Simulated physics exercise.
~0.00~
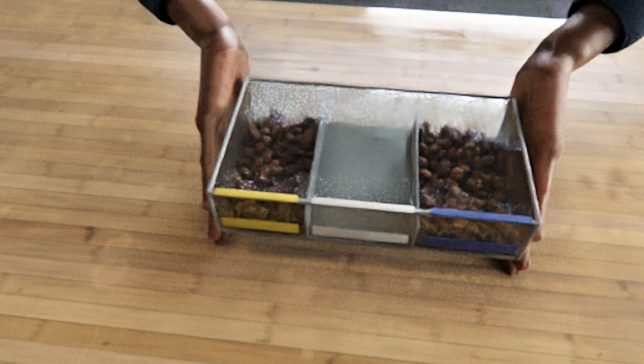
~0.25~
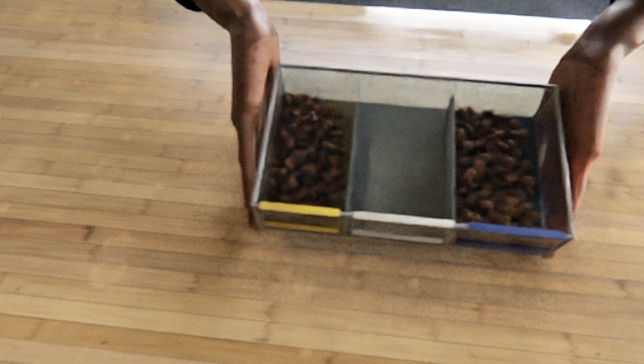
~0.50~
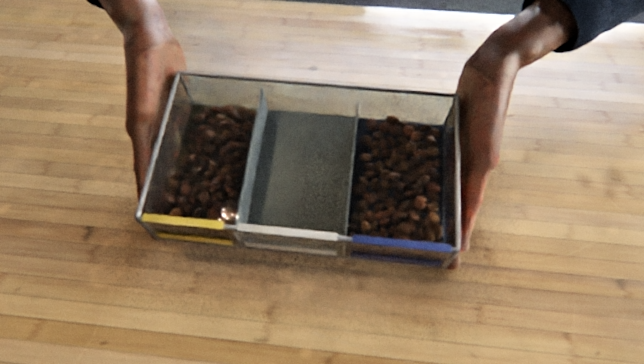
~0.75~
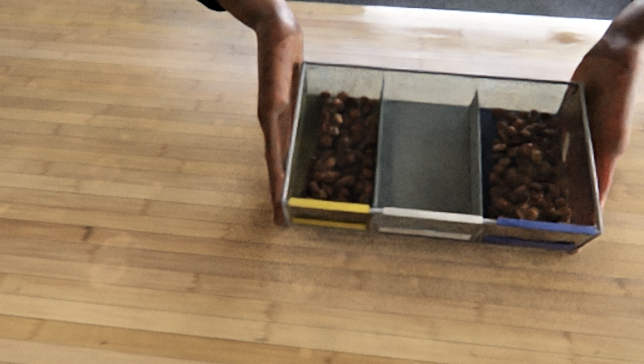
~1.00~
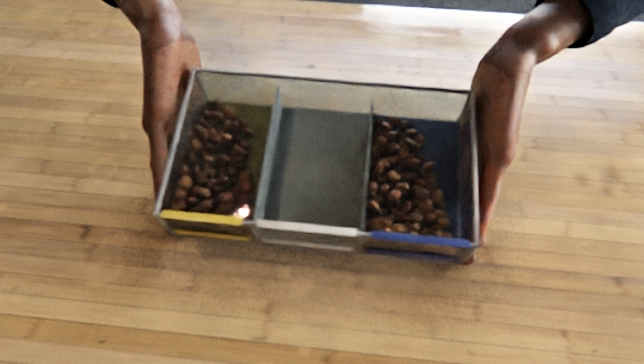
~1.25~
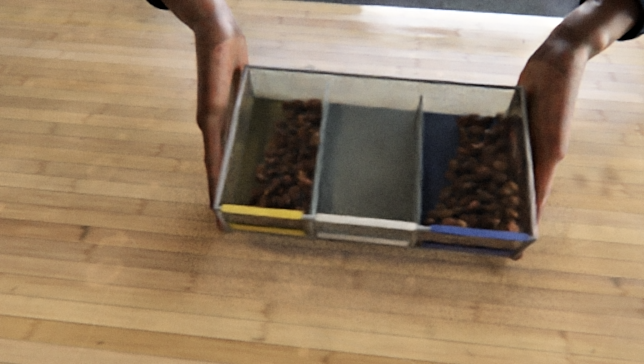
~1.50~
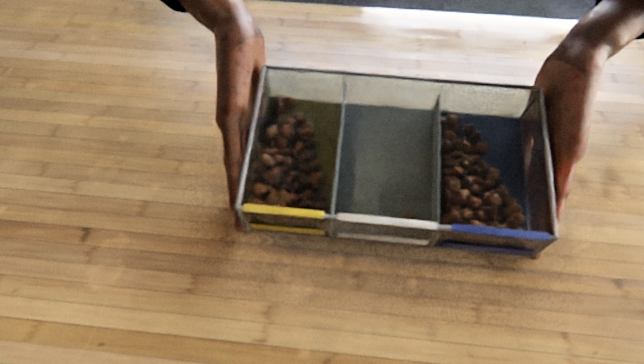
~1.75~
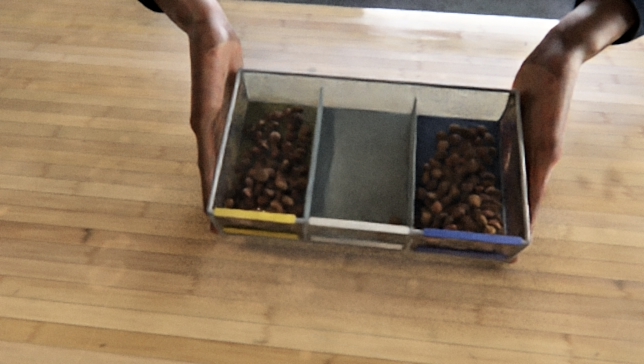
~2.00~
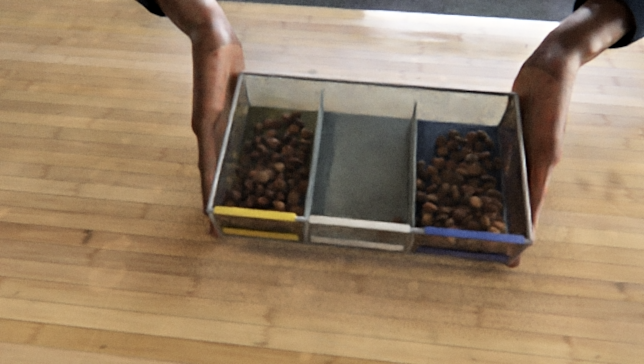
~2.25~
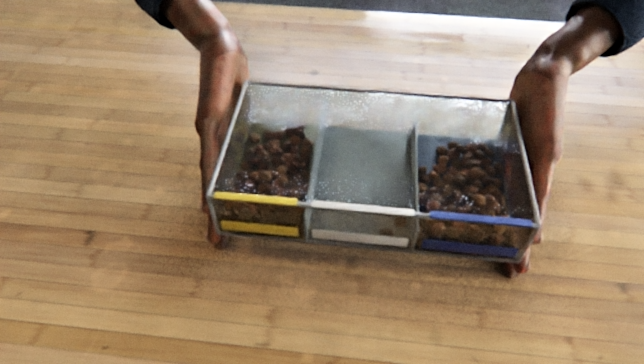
To begin with, two hands hold a clear-lidded box above a wooden table, with small brown pieces filling the yellow-marked left and blue-marked right sections while the white-marked middle one is empty. The hands tilt the box and move it right, then sweep it left and right again. It swings back left and then returns rightward in smaller moves, the pieces shifting and bunching within their sections. The box settles near its starting place, still tilted. Finally, the hands level it, with the pieces split between yellow and blue and none in white.
